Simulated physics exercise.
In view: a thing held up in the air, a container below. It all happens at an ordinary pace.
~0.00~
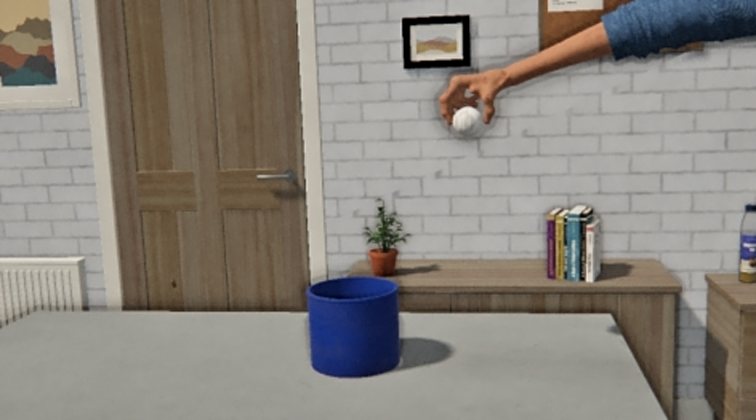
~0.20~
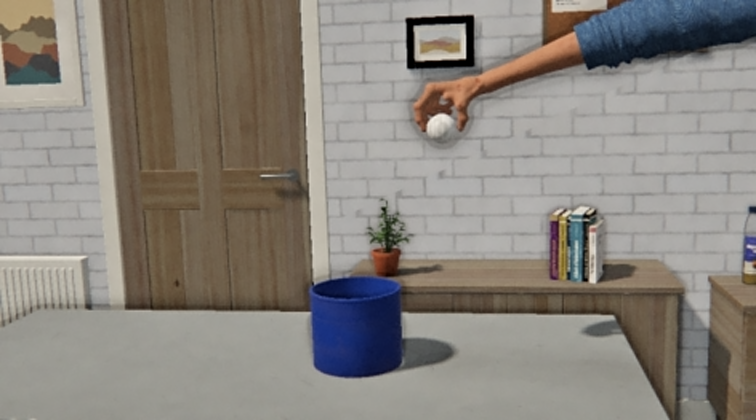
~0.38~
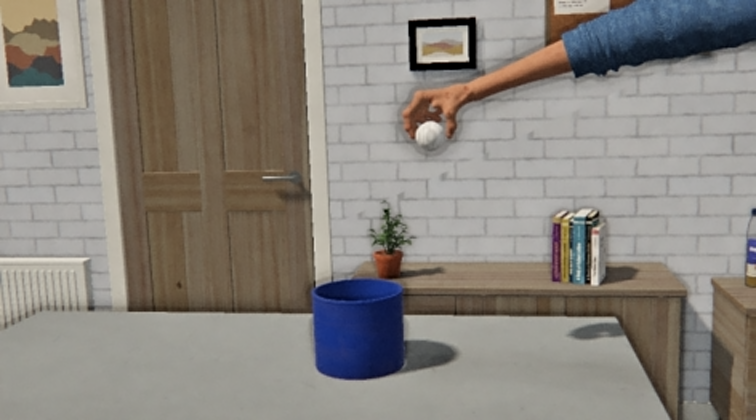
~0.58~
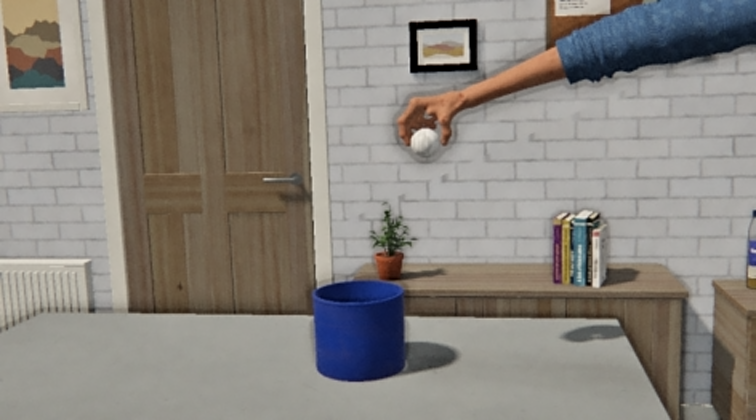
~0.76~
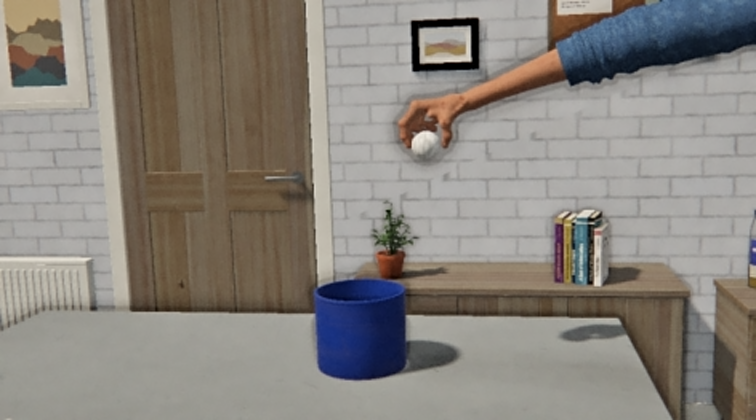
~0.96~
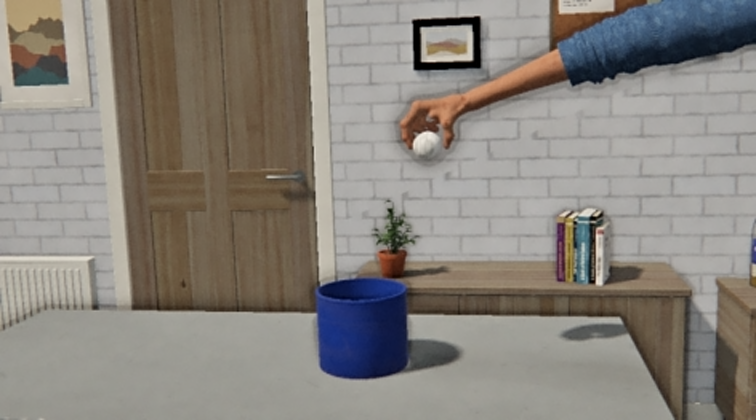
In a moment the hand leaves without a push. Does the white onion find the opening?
The white onion ends up outside.
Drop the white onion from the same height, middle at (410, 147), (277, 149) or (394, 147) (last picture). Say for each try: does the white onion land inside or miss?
In turn it falls beside it; lands outside; ends up inside.
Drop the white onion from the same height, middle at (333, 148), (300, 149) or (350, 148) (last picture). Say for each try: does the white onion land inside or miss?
In that order, it lands inside; falls beside it; lands inside.
After 1.14 s, white onion moved about its own width near (429, 193).
After 1.26 s, white onion falling near (432, 302).
At rest (2.2 s), the white onion misses, near (433, 351).
